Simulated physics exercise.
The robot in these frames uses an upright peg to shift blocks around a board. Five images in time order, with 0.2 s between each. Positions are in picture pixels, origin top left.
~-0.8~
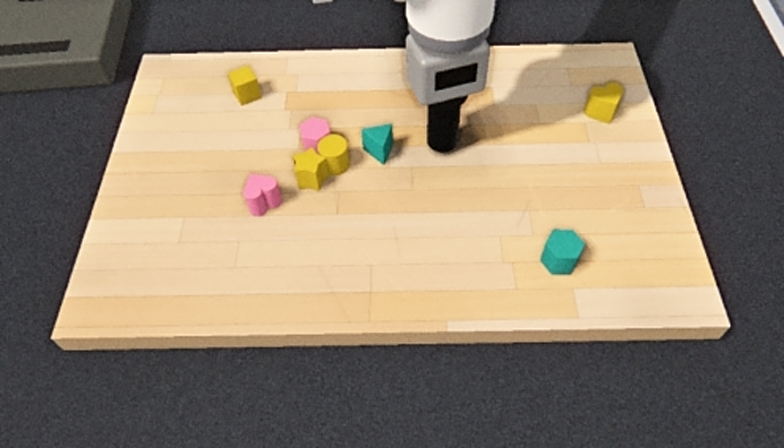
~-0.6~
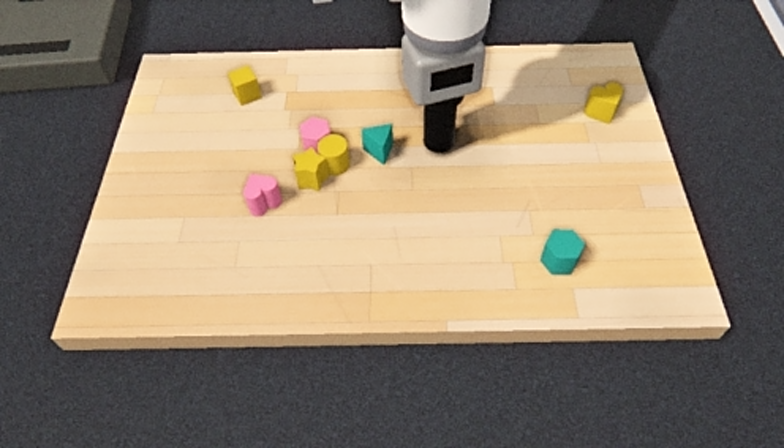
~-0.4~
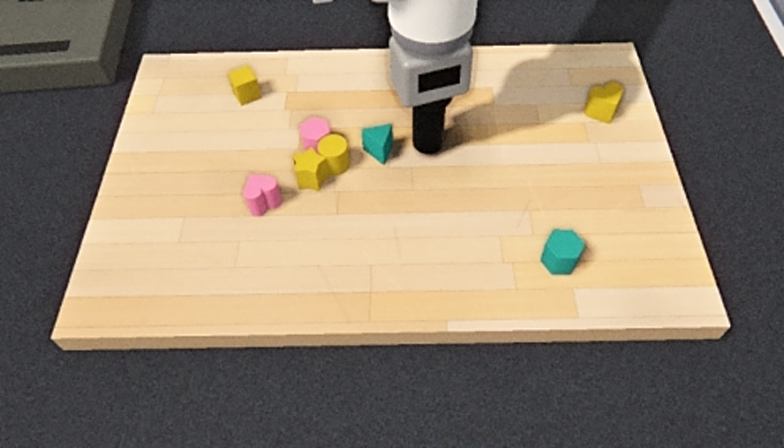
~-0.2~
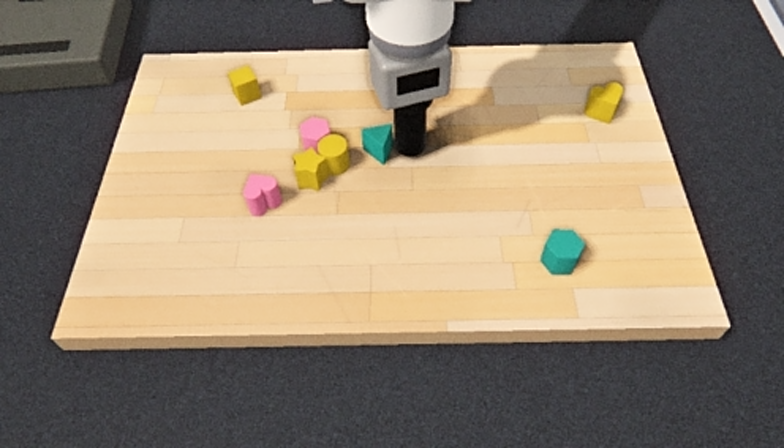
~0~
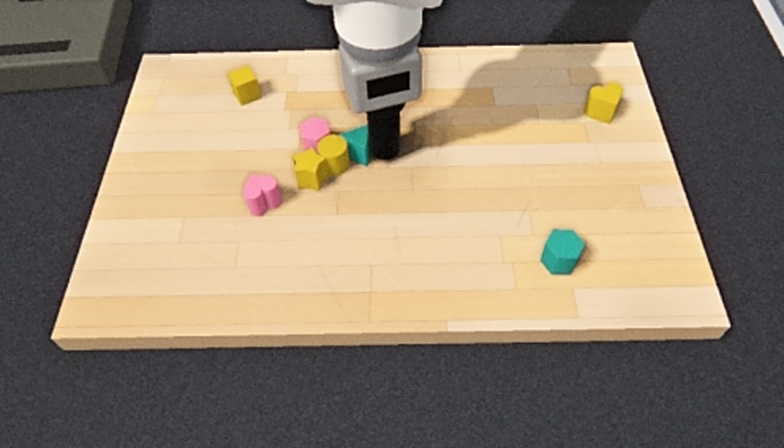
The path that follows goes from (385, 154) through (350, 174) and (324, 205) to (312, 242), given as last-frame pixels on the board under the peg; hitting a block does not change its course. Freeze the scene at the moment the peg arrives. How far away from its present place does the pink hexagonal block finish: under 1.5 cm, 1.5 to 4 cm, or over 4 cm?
If I had to pick, the pink hexagonal block travels less than 1.5 cm here.
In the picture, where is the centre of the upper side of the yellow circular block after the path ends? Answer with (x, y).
It ends at (313, 149).
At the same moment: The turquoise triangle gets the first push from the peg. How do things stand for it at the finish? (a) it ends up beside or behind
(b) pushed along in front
Option a.
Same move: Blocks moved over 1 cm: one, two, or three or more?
Three or more blocks.
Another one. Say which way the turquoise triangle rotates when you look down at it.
Seen from above, clockwise.
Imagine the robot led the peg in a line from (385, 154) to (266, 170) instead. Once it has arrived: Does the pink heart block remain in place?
The answer is yes.
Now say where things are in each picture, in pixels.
Peg's lower end at (442, 141); yellow star block at (308, 160); pink hexagonal block at (315, 128); yellow circular block at (332, 145); turquoise triangle at (379, 132), in the first frame.
Peg at (439, 142); blocks still, in the second frame.
Peg at (428, 143); blocks still, in the third frame.
Peg at (410, 145); blocks still, in the fourth frame.
Peg at (385, 148); yellow star block at (308, 160); pink hexagonal block at (315, 128); yellow circular block at (332, 145); turquoise triangle at (358, 135), in the fifth frame.
On the path given first. One third of the way, peg at (349, 169); yellow star block at (299, 166); pink hexagonal block at (312, 127), turned 15° clockwise; yellow circular block at (317, 148); turquoise triangle at (342, 130), turned 35° clockwise.
Two thirds of the way, peg at (323, 200); yellow star block at (296, 167); pink hexagonal block at (312, 126), turned 15° clockwise; yellow circular block at (313, 149); turquoise triangle at (342, 130), turned 35° clockwise.
At the end, peg at (311, 237); yellow star block at (296, 167); pink hexagonal block at (312, 126), turned 15° clockwise; yellow circular block at (313, 149); turquoise triangle at (342, 130), turned 35° clockwise.
